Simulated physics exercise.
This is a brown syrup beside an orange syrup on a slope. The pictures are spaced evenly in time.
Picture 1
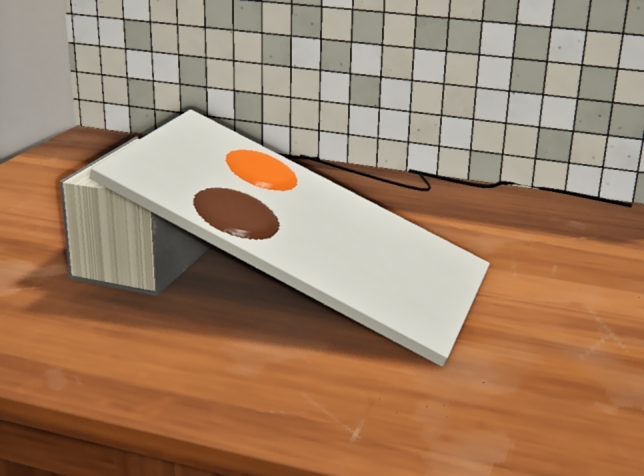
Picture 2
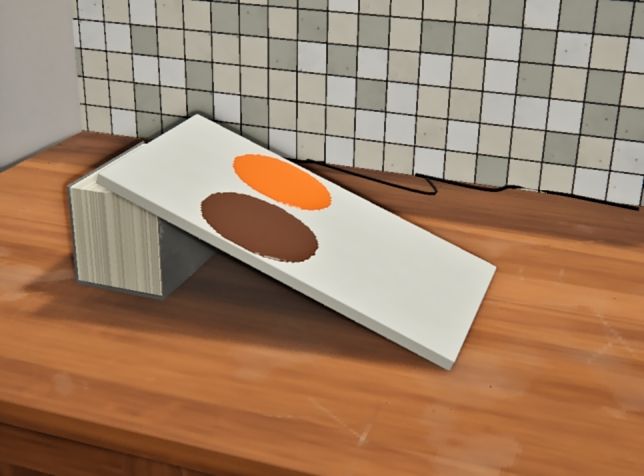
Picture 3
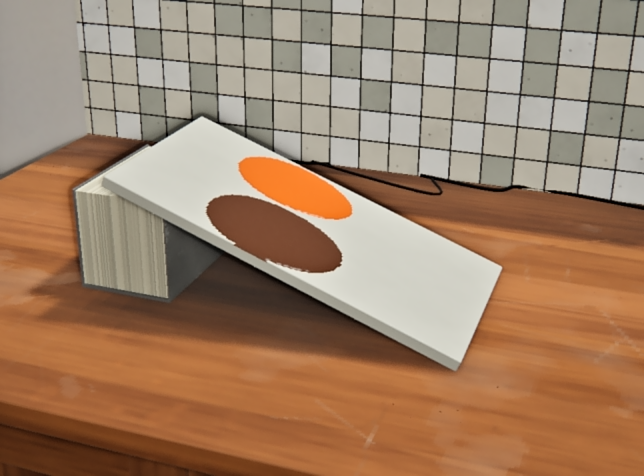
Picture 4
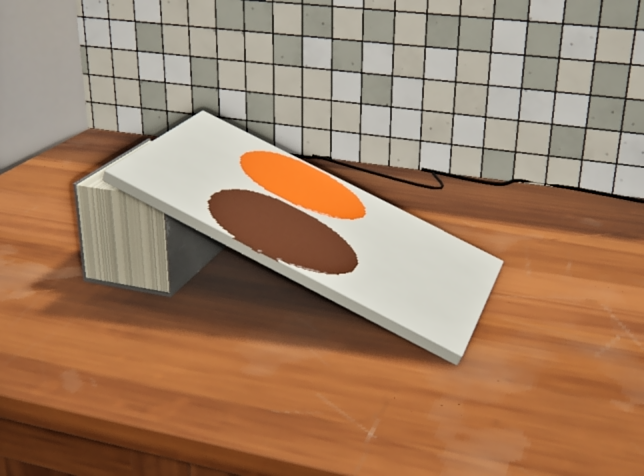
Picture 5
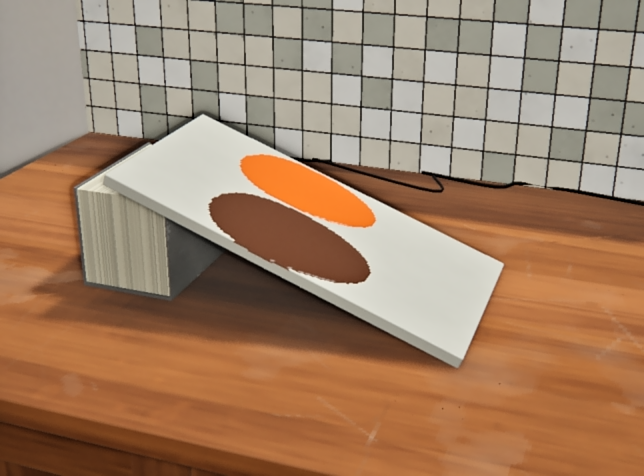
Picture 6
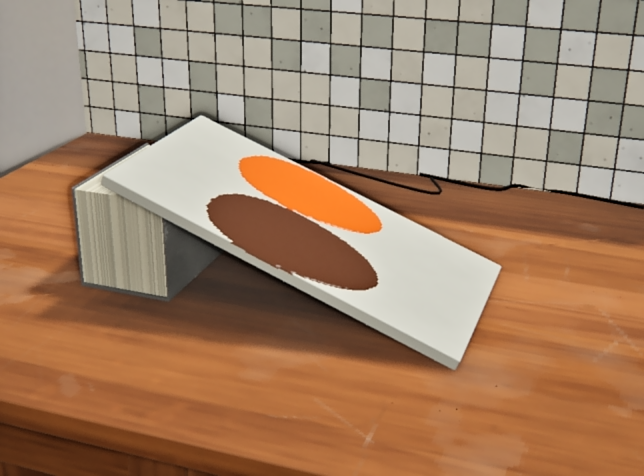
Two glossy puddles of syrup, orange behind and brown in front, lie side by side on a white board that slopes down to the right. The board rests on a pale, ridged block at its left end, on a wooden counter before a tiled wall, seen from slightly above. Both puddles stretch down the slope into long ovals, quickly then more slowly, while the view shifts slightly.
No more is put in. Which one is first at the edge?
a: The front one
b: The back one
a, the front one.
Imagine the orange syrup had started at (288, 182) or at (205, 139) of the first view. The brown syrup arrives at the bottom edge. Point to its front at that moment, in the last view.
First start: Around (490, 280); second start: (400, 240).
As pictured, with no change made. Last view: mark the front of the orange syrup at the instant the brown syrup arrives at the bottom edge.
The tip is near (454, 265) in the last view.
A moment on, the brown syrup is close to the edge; the orange syrup is three quarters of the way down.
When it is over, the brown syrup is at the low edge; the orange syrup is close to the edge.
